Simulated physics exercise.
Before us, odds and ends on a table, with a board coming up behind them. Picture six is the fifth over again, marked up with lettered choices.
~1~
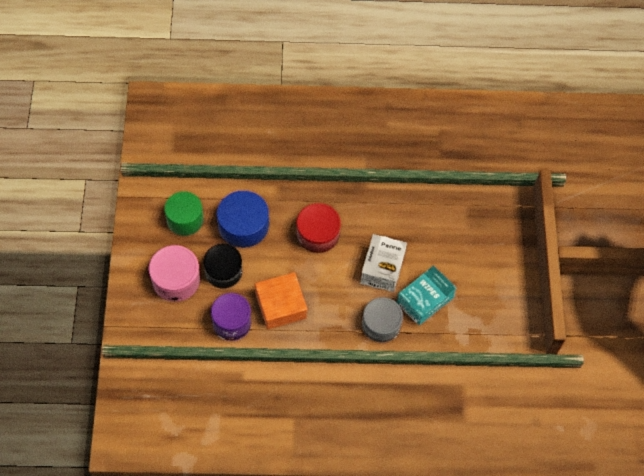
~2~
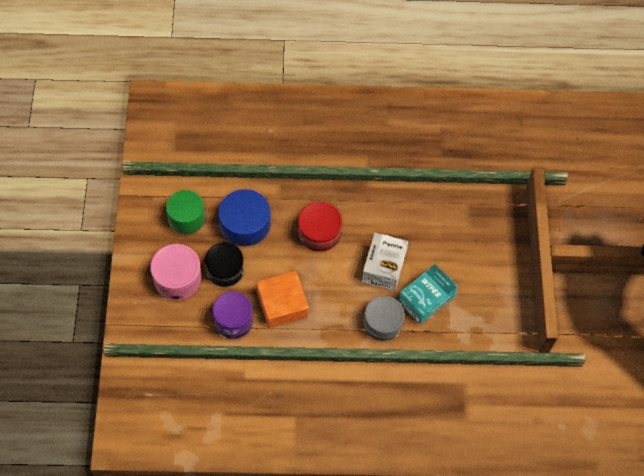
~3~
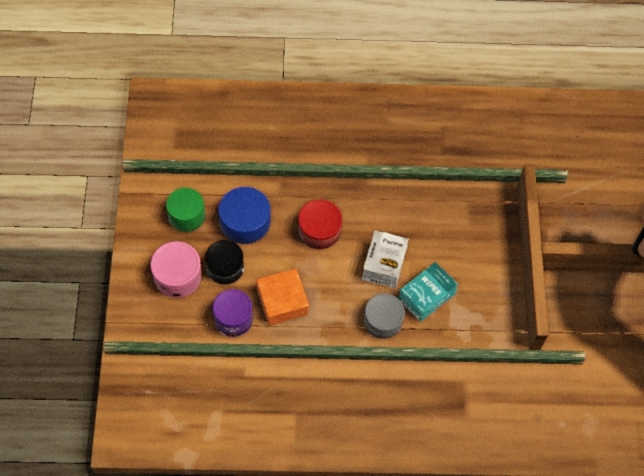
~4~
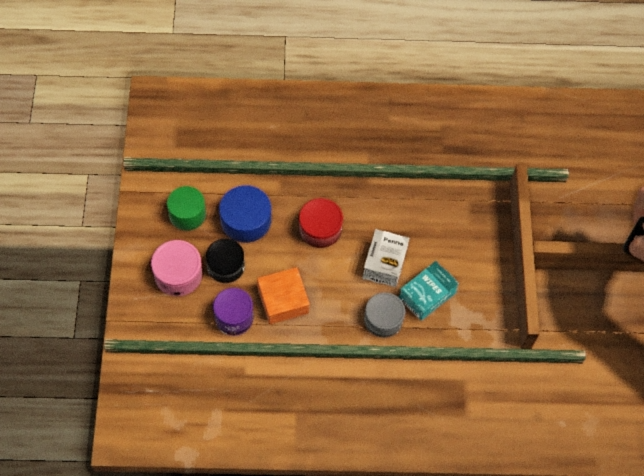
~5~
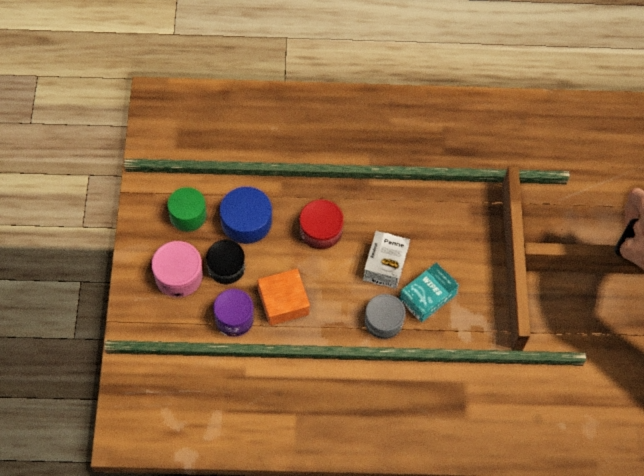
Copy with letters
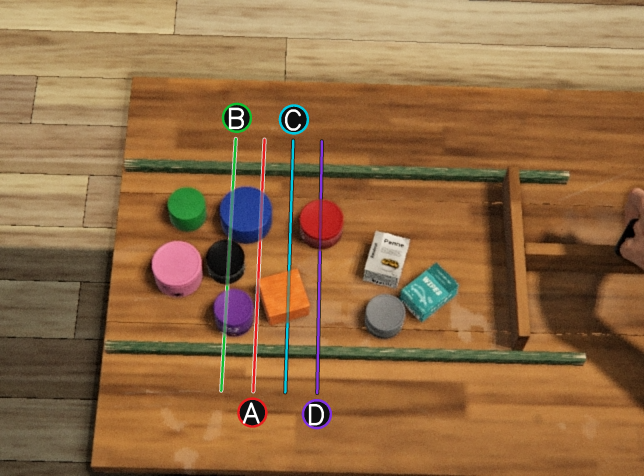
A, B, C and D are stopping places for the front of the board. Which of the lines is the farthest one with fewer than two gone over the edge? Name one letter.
It should halt at B.
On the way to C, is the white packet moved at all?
Yes.
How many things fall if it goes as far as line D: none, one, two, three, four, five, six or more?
The count is none.
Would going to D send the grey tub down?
By then, no.
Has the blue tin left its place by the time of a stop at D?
By then, no.
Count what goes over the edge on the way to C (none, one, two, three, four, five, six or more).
In all, none.
On the copy, A at (259, 259); B at (229, 258); C at (289, 260); D at (320, 260).
On B. First, board (415, 245); grey tub (354, 328); turquoise box (377, 289).
Then, board (312, 242); purple tub (200, 323); orange block (234, 300).
Finally, board (233, 240); green pot (118, 213); pink jar (122, 271); none fallen.
By contrast, A is within the limit but short; C is within the limit but short; D is within the limit but short.
